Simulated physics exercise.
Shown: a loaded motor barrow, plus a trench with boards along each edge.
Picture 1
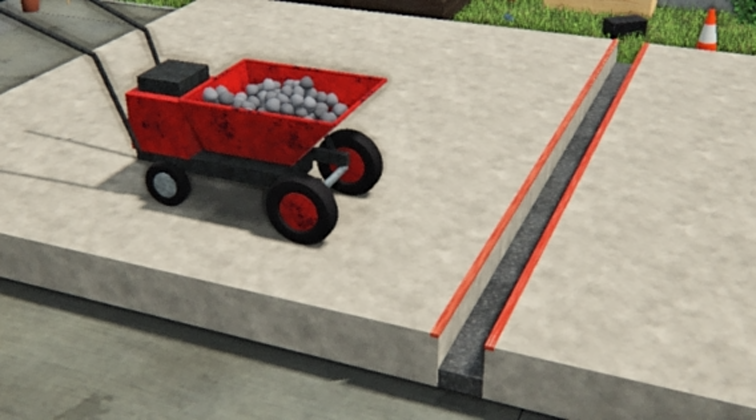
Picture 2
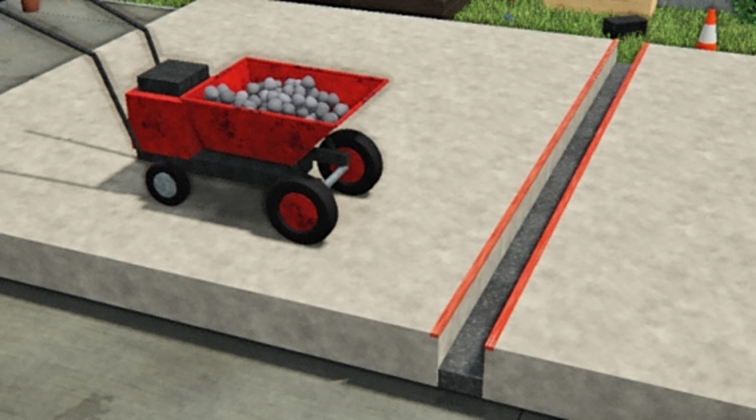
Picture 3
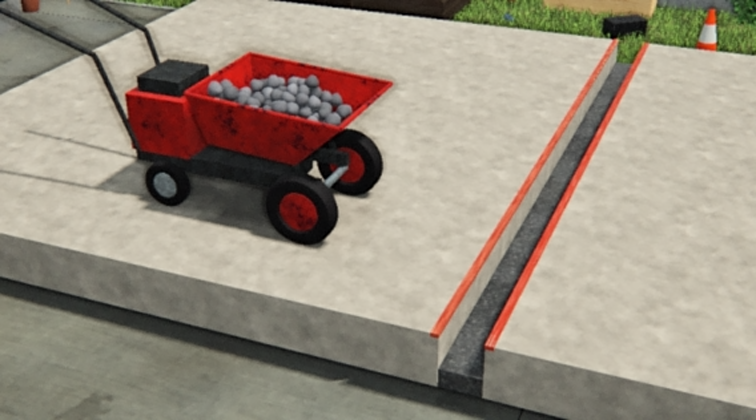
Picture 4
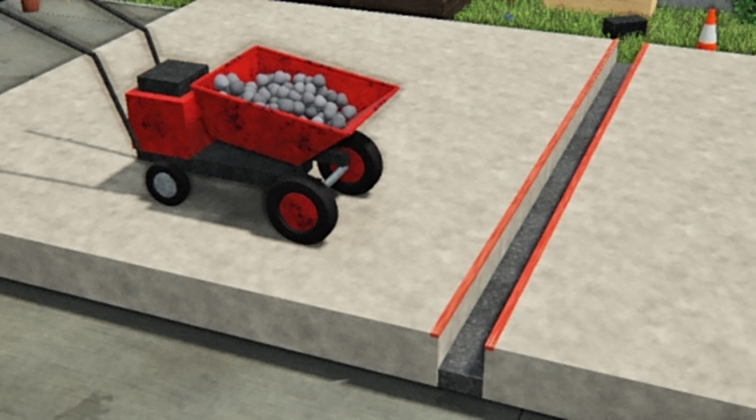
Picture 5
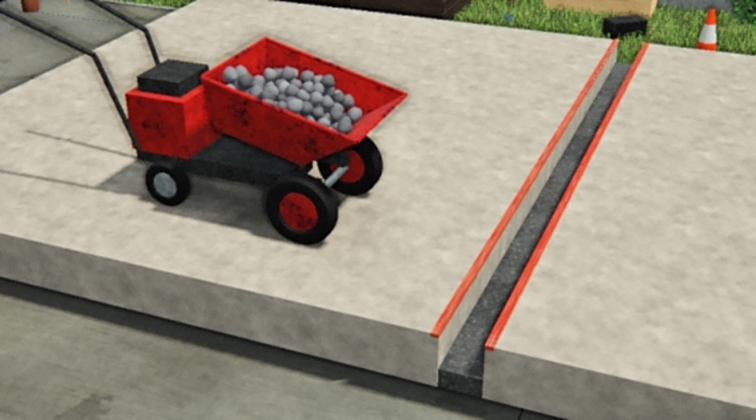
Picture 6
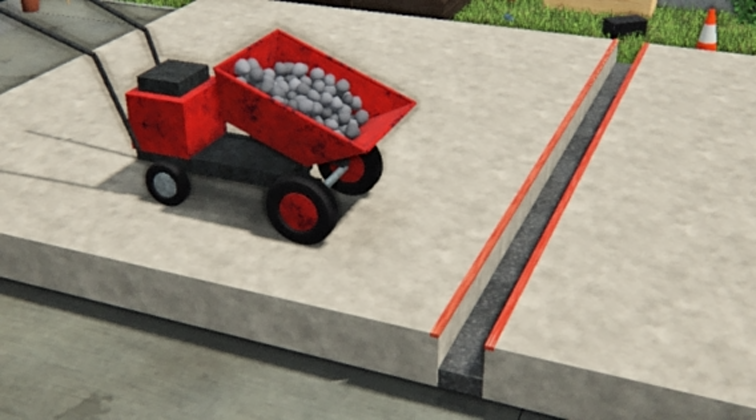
A red motor barrow's skip, loaded with round grey cobbles, tilts gradually toward the right.
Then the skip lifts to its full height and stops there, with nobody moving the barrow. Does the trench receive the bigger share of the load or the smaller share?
Most of the load will escape the trench.
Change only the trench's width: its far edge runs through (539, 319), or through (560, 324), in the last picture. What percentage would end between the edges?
In order, some 20 and some 20 percent.
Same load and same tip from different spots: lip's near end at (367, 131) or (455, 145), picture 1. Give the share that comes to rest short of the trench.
That comes to some 30 in a hundred for the first try and some 0 in a hundred for the second.
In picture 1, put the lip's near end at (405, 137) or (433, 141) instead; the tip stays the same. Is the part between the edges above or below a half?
Trial 1 exceeds half, trial 2 falls short of half.
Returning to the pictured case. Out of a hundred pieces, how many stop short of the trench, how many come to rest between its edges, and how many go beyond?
About: Short 50, between 25, beyond 0 per cent.
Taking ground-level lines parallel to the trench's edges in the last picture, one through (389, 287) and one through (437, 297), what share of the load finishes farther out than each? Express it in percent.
That's 70 in a hundred for the first and 40 in a hundred for the second.
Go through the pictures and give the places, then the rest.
In the first frame, lip of the skip near (334, 125), level; top of the load near (283, 103), round cobbles; first edge of the trench near (455, 300); far edge near (507, 312), the trench under half as wide as the skip, and about as deep as wide.
In the second frame, lip of the skip near (335, 126), tipped barely; top of the load near (267, 98).
In the third frame, lip of the skip near (340, 129), tipped barely; top of the load near (270, 106).
In the fourth frame, lip of the skip near (347, 134), tipped a little; top of the load near (277, 93).
In the fifth frame, lip of the skip near (356, 142), tipped a little; top of the load near (257, 86).
In the sixth frame, lip of the skip near (366, 151), tipped clearly; top of the load near (268, 81); first edge of the trench near (455, 300); far edge near (507, 312).
Shortly afterwards, skip tipped steeply; the whole lot in the skip.
Next, skip tipped right over; near half in the skip; near half short of the trench; a little in or heaped over the trench; only a few falling.
Some moments later, skip tipped right over; near a quarter in the skip; near half short of the trench; near a quarter in or heaped over the trench.
In the end, skip tipped right over; near a quarter in the skip; near half short of the trench; near a quarter in or heaped over the trench; none at all beyond it.
